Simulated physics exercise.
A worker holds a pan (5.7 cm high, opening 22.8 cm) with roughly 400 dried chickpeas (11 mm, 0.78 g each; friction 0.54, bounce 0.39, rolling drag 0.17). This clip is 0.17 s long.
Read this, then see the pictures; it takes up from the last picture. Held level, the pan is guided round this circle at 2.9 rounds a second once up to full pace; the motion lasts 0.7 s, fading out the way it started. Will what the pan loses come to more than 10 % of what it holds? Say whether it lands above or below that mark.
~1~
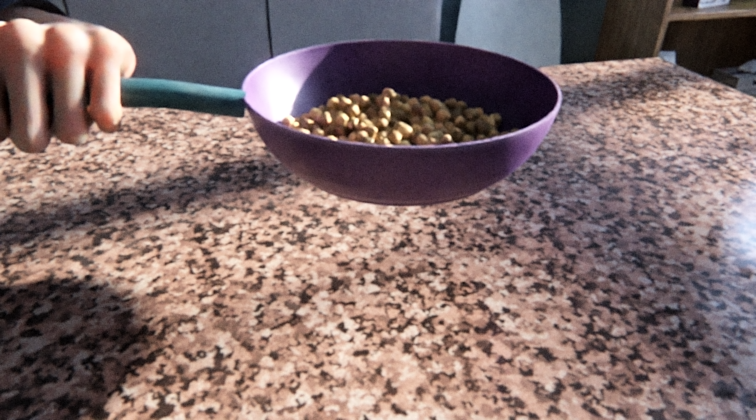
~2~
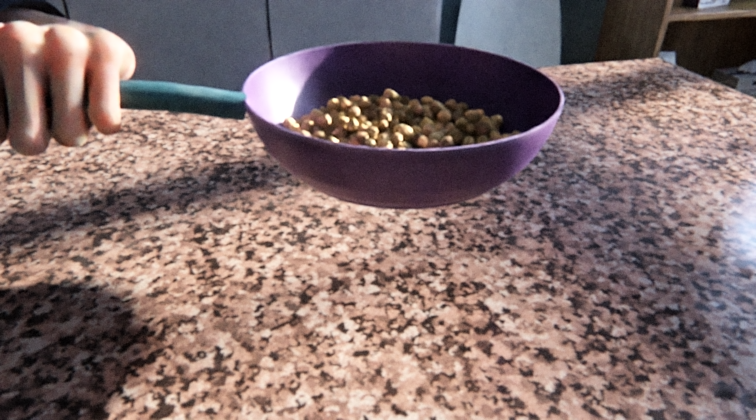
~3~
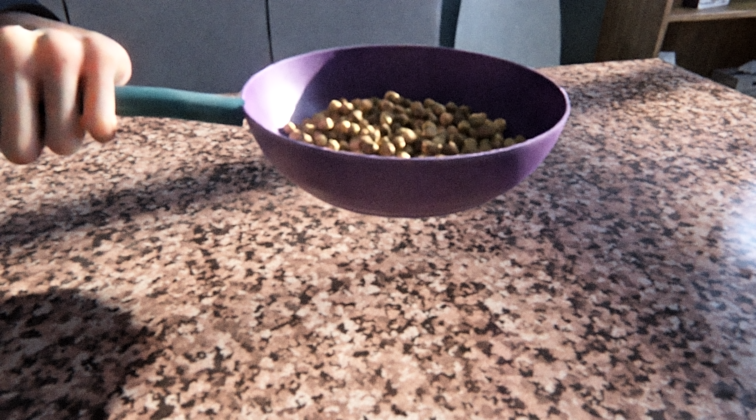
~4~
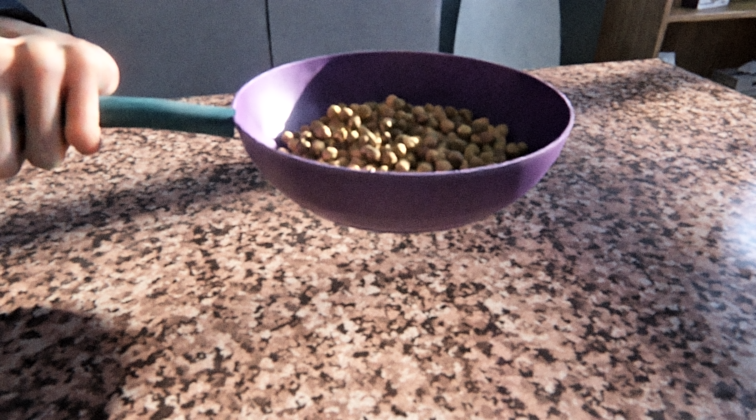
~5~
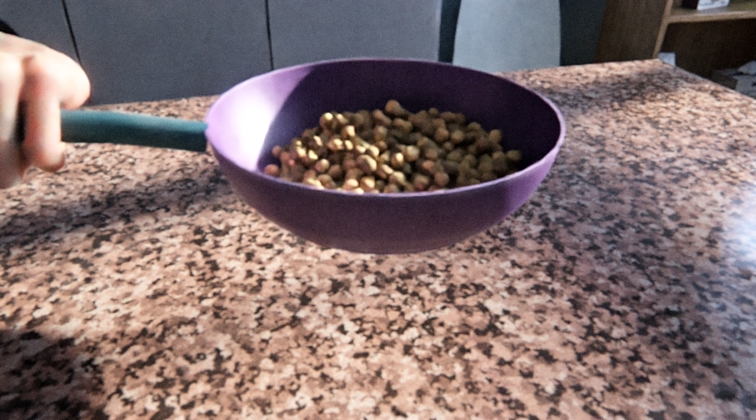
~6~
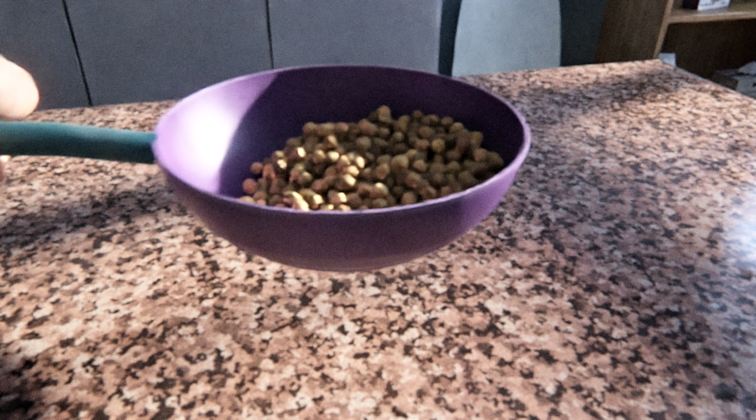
The share lands above the mark.
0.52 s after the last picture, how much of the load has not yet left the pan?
Roughly 50 in a hundred, I'd say.
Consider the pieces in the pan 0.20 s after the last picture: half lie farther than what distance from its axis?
About 8.5 cm.
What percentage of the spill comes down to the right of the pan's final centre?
60 %, roughly.
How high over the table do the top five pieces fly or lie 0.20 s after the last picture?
Around 18 cm above the table.
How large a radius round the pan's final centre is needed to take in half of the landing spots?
That would be roughly 32 cm.
Then, 0.20 s after the last picture, pan 85 %, in the air 15 %; middle of the pieces not yet landed near (249, 103).
Then, 0.37 s after the last picture, fallen behind where it stops 10 %, pan 60 %, in the air 30 %; middle of the pieces not yet landed near (388, 105).
Then, 0.52 s after the last picture, fallen behind where it stops 20 %, pan 50 %, fallen right of where it stops 15 %, in the air 10 %; middle of the pieces not yet landed near (338, 205).
Then, 0.67 s after the last picture, fallen left of where it stops 5 %, fallen behind where it stops 20 %, pan 50 %, fallen right of where it stops 15 %, fallen in front of where it stops 10 %; middle of the pieces not yet landed near (245, 173).
In the end, fallen left of where it stops 5 %, fallen behind where it stops 20 %, pan 50 %, fallen right of where it stops 15 %, fallen in front of where it stops 10 %.
